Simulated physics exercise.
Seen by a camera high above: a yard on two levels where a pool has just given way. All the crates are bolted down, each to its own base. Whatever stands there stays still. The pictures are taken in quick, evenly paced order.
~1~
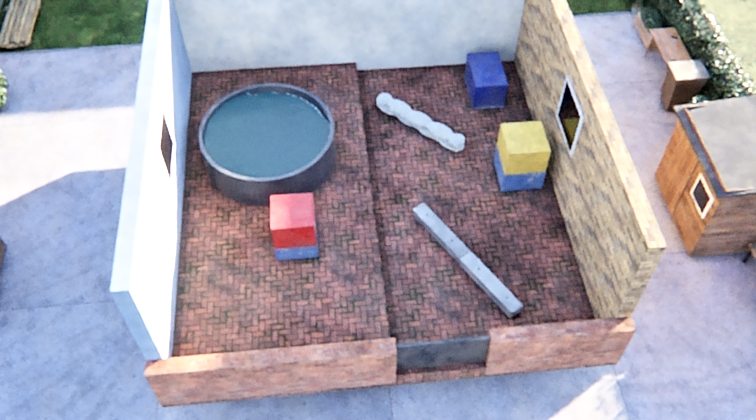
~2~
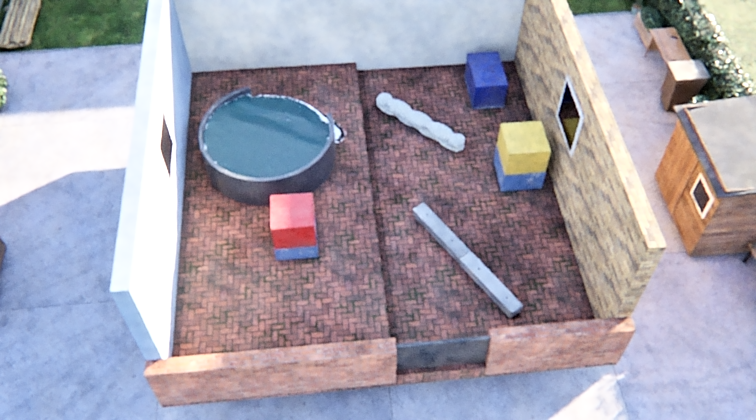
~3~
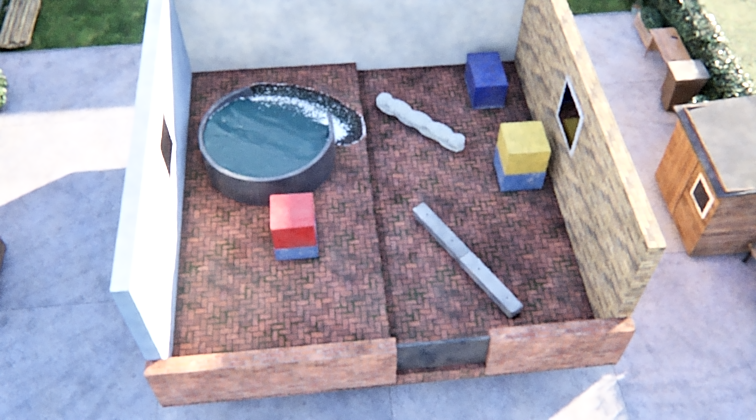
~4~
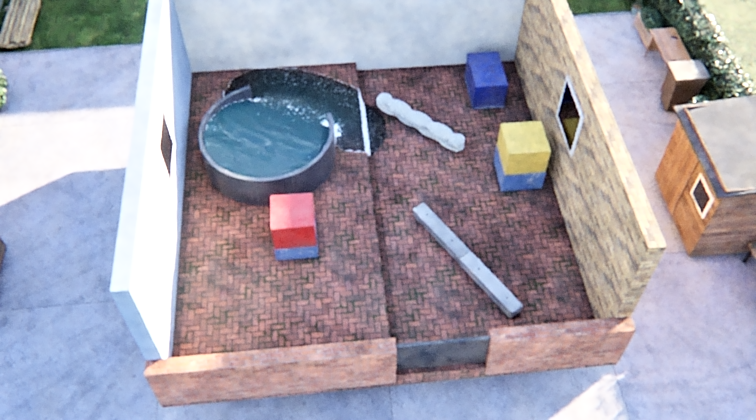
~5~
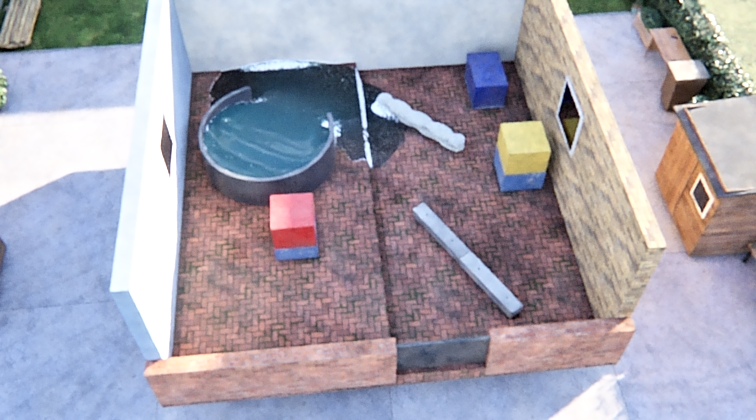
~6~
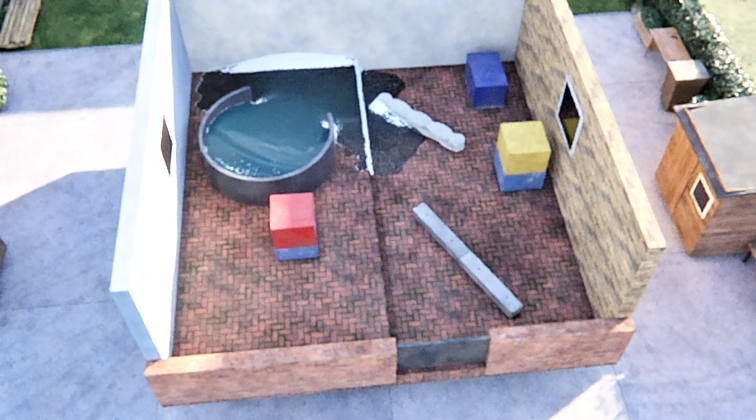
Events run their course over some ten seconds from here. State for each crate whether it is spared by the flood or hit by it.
Outcome: The blue crate is lapped by the water, the red crate is left alone by the water, the yellow crate is left alone by the water.
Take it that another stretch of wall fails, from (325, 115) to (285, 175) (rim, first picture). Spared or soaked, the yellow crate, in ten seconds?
After ten seconds, the yellow crate is still clear.
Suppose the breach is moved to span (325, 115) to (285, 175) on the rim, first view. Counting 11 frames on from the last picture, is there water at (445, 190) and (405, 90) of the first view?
Going in the order you asked, the first is drenched and the second is never reached.
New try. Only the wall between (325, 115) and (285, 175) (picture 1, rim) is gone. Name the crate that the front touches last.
The blue crate.
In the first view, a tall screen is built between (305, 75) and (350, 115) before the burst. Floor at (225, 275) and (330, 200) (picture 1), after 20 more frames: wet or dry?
As listed: Awash, clear.
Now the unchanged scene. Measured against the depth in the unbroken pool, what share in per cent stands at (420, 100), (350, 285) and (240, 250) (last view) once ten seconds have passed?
About 14 per cent, then 2 per cent, then 2 per cent.
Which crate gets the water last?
I'd name the red-painted one.
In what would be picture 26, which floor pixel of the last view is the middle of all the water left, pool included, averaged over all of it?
Somewhere around (354, 122) in the last view.
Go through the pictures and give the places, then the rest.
The first frame shows the pool at (267, 132) is whole and still.
In the second frame, water pours out on the pool's far side and has run to (339, 138).
In the third frame, the front is at a hidden place, out from the gap on the pool's far side.
In the fourth frame, water pours out on the pool's far side and has run to (250, 74).
In the fifth frame, the front is at (229, 71), out from the gap on the pool's far side.
In the sixth frame, the front is at (421, 138), out from the gap on the pool's far side.
A moment on, water covers 20 % of the floor; the blue crate water round its plinth, the red crate not reached, the yellow crate not reached.
Next, water covers 30 % of the floor; the blue crate water round its plinth, the red crate not reached, the yellow crate water round its plinth.
Then, water covers 50 % of the floor; the blue crate water round its plinth, the red crate not reached, the yellow crate water round its plinth.
Later, water covers 75 % of the floor; the blue crate water round its plinth, the red crate water round its plinth, the yellow crate water round its plinth.
In the end, water covers 80 % of the floor; the blue crate was topped, the red crate stayed above the water, the yellow crate stayed above the water.
